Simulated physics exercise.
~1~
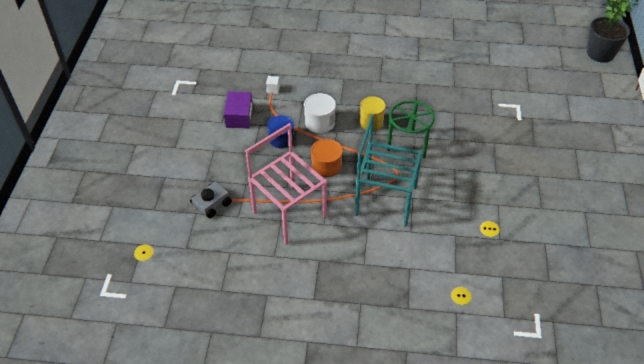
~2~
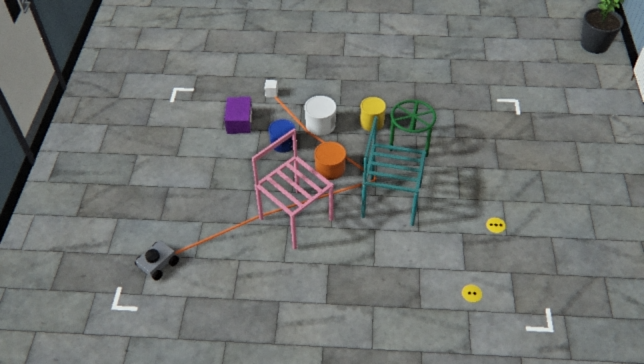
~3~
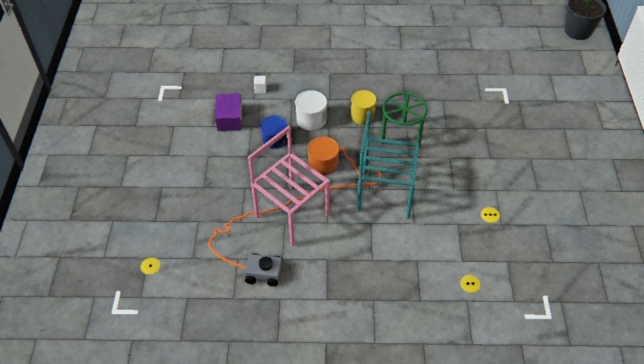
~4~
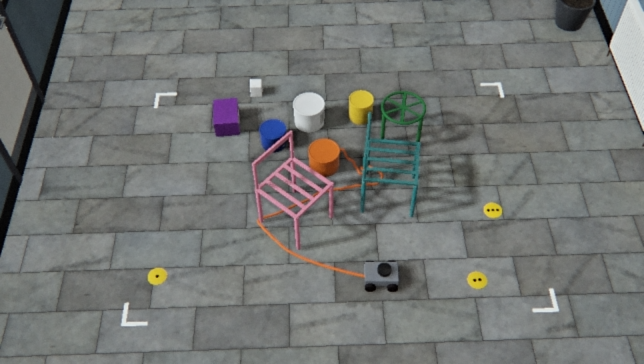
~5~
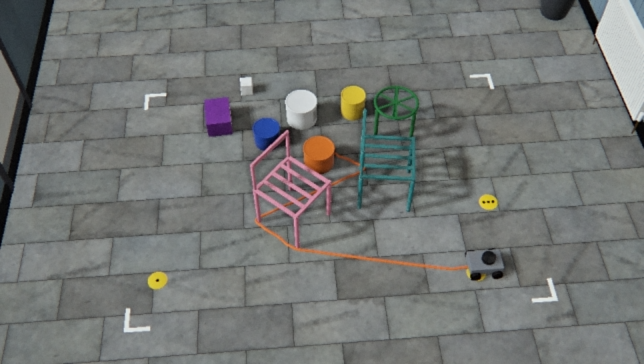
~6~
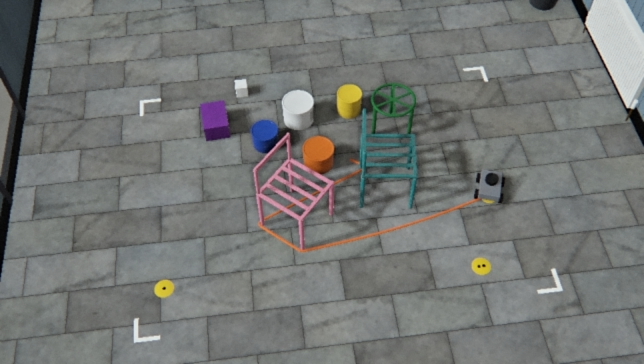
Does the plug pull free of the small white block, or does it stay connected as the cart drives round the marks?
The plug pulls free, and the orange lead no longer reaches the small white block as the cart drives on to the remaining marks.
